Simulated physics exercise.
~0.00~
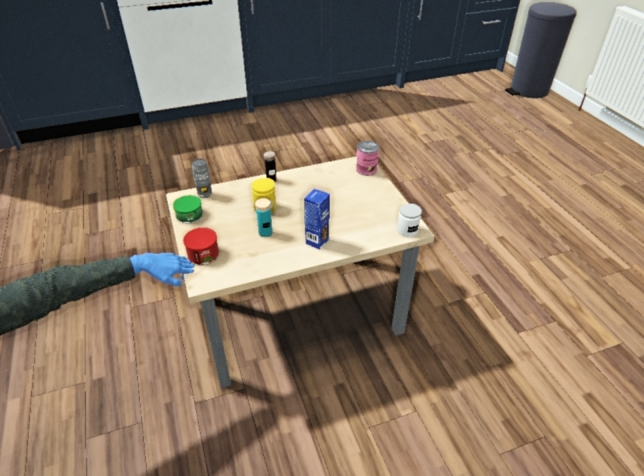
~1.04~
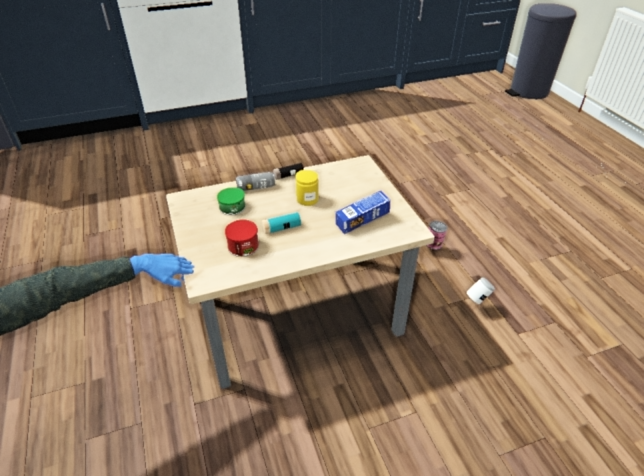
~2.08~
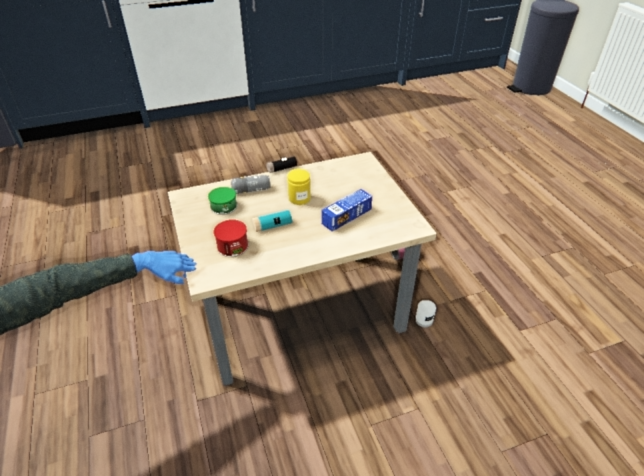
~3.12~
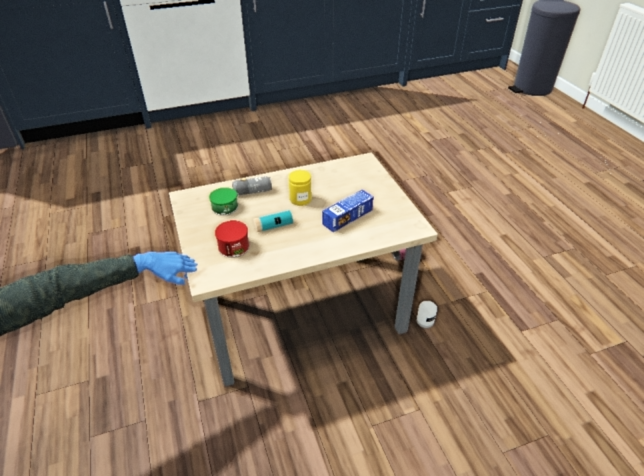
A blue-gloved hand stayed beside a small table as its jars, cans and blue carton slid right, several tipping over, and a white jar and pink tin fell off; a black shaker later vanished, leaving three toppled things and three upright tubs and jars on top.
